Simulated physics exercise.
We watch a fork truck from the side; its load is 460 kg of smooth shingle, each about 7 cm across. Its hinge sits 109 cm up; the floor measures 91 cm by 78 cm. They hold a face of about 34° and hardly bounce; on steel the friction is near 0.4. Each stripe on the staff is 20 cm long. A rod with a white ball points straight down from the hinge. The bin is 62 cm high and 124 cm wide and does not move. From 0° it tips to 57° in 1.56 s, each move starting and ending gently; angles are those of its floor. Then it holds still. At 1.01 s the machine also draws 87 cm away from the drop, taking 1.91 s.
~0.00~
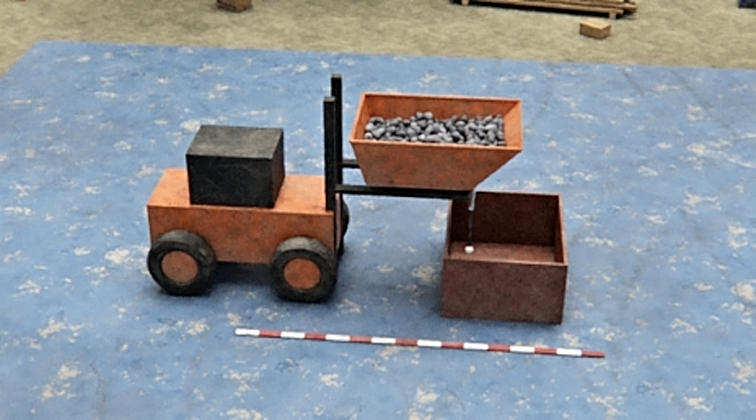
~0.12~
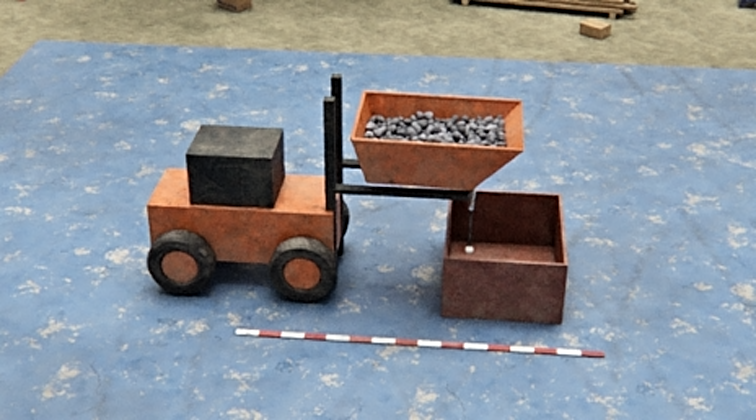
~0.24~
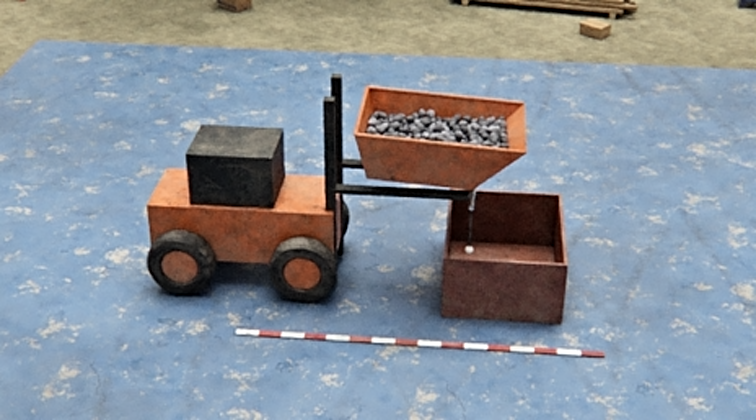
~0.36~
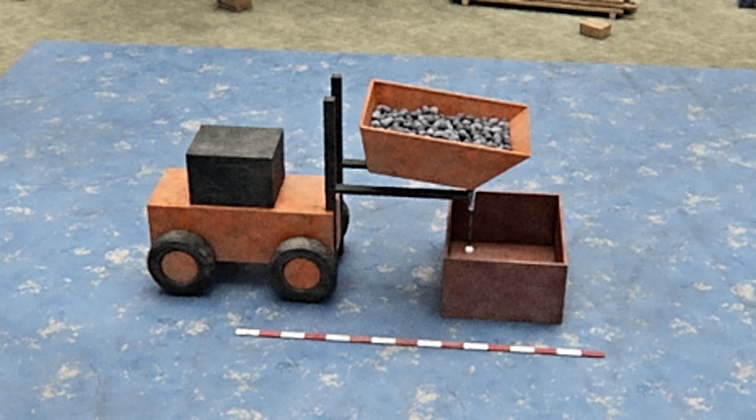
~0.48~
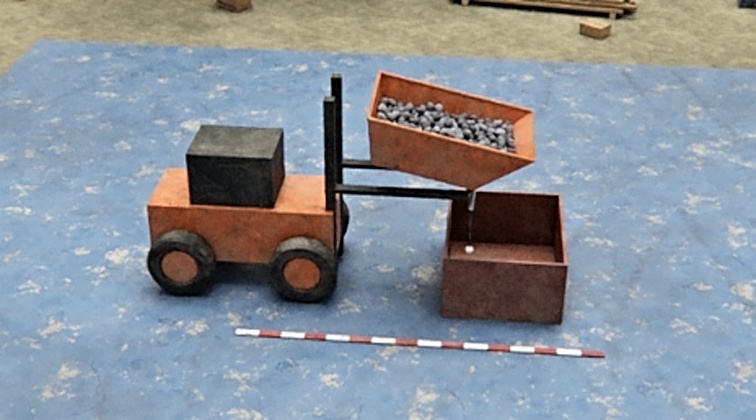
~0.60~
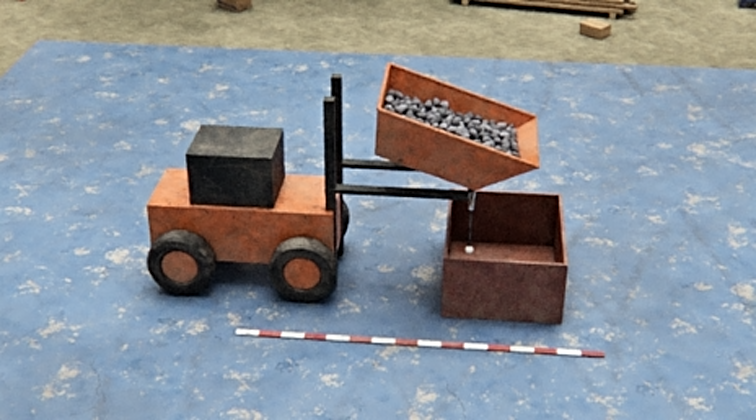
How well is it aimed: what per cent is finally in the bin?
About 80 per cent.
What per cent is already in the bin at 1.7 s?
About 15 per cent by then.
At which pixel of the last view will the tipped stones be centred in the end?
Around (507, 270).
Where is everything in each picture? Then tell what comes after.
In the first picture, lip at (522, 150), floor tilted 0°, highest stones at (422, 125).
In the second picture, the skip is at 1°, its lip at (523, 151); the top of the load is at (423, 125); the stones move at 0.1 m/s on average.
In the third picture, the skip is at 4°, its lip at (526, 153); the top of the load is at (417, 122); the stones move at 0.3 m/s on average.
In the fourth picture, lip at (530, 156), floor tilted 8°, highest stones at (403, 118); the stones move at 0.4 m/s on average.
In the fifth picture, the skip is at 13°, its lip at (535, 161); the top of the load is at (397, 110); the stones move at 0.5 m/s on average.
In the sixth picture, lip at (539, 167), floor tilted 19°, highest stones at (404, 103); the stones move at 0.5 m/s on average.
After 1.2 s the floor is at 48°; 100 % in the skip; the foremost stones are at (533, 179).
After 1.7 s the floor is at 57°; 76 % in the skip, 17 % in the bin, 6 % beside or beyond the bin; the foremost stones are at (587, 246).
After 3.4 s the floor is at 57°; 22 % in the skip, 58 % in the bin, 20 % beside or beyond the bin; the foremost stones are at (754, 281).
After 5.9 s the floor is at 57°; 0 % in the skip, 80 % in the bin, 20 % beside or beyond the bin; the foremost stones are at (756, 281).
